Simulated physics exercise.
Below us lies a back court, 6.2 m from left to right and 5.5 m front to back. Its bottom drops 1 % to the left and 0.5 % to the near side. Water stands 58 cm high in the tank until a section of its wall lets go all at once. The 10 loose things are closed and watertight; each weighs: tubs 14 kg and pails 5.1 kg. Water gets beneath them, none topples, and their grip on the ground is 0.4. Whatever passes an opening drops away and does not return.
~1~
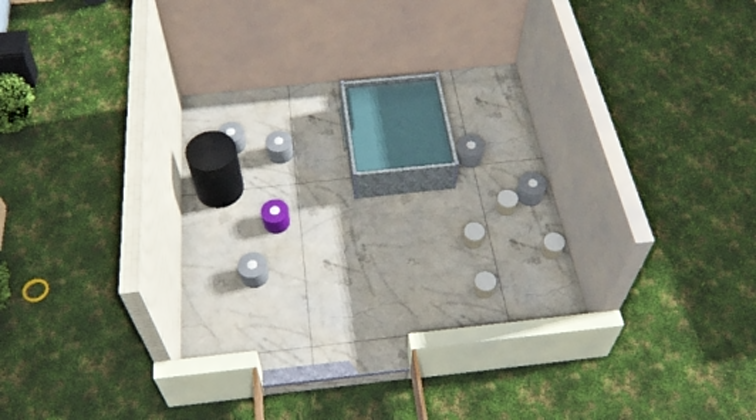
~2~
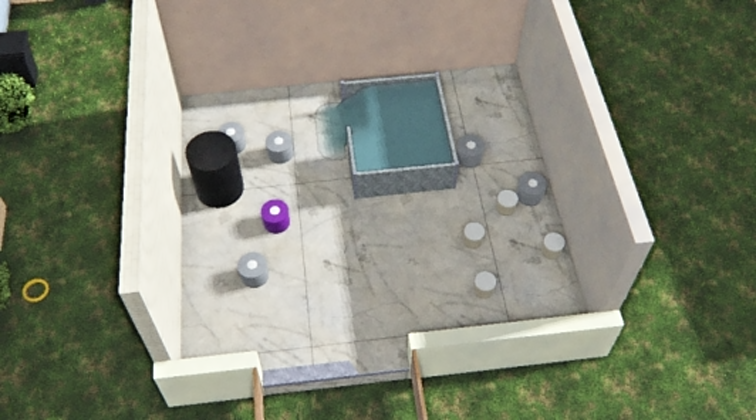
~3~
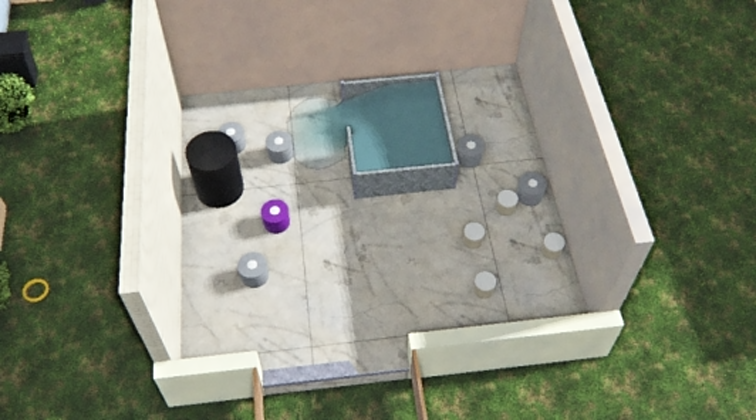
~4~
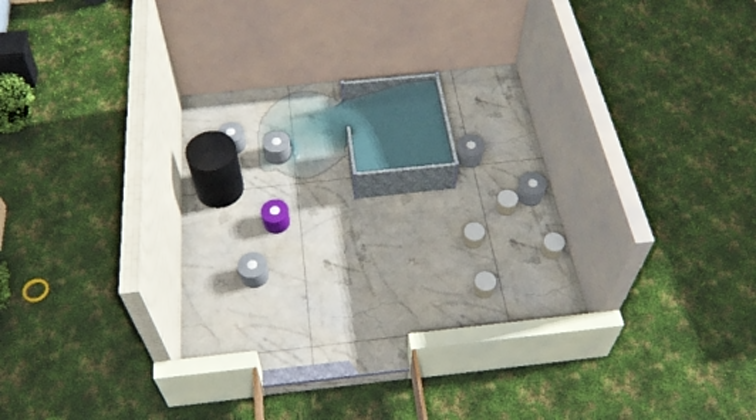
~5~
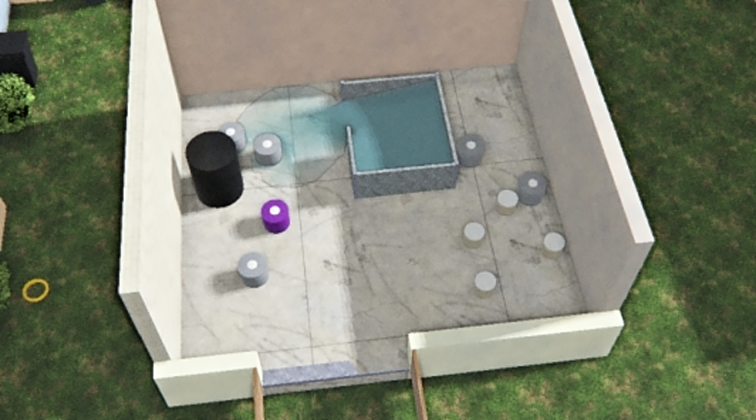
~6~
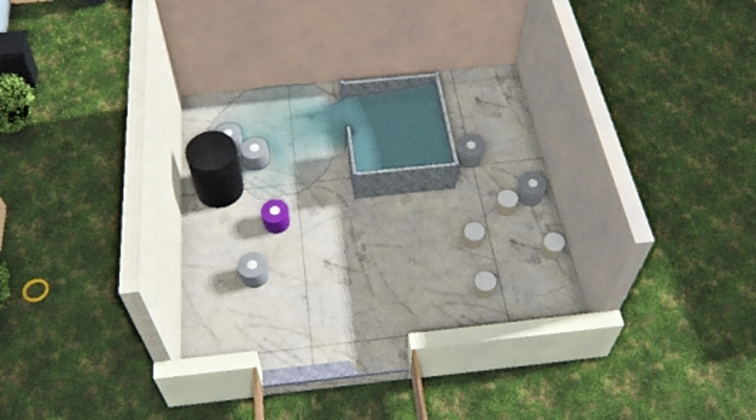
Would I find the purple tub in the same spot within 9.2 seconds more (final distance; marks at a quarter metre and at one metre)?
Purple tub travels far.
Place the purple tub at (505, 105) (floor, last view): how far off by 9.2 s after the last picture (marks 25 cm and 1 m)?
It stays put.
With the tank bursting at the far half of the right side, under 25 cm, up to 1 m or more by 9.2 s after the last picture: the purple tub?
In that case the purple tub barely shifts.
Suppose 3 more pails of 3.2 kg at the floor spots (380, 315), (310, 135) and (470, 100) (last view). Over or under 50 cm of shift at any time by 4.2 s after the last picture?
In that order: Under, past it, short of it.
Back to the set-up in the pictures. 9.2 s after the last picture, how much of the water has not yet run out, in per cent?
About 86 per cent.
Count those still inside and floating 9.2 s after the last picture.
0 of them.
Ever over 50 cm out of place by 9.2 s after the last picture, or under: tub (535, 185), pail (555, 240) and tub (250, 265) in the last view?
In that order: Short of it, under, past it.
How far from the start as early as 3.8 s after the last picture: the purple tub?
About 100 cm.
Then, 1.2 s after the last picture the purple tub is near (275, 211), 0.0 m from its start, aground; 0 of 10 are out; 2 afloat.
Then, 3.8 s after the last picture the purple tub is near (292, 256), 0.9 m from its start, aground; 0 of 10 are out; 2 afloat.
Then, 6.2 s after the last picture the purple tub is near (302, 285), 1.4 m from its start, aground; 0 of 10 are out; 1 afloat.
Then, 9.2 s after the last picture the purple tub is near (302, 287), 1.5 m from its start, aground; 0 of 10 are out; 0 afloat.
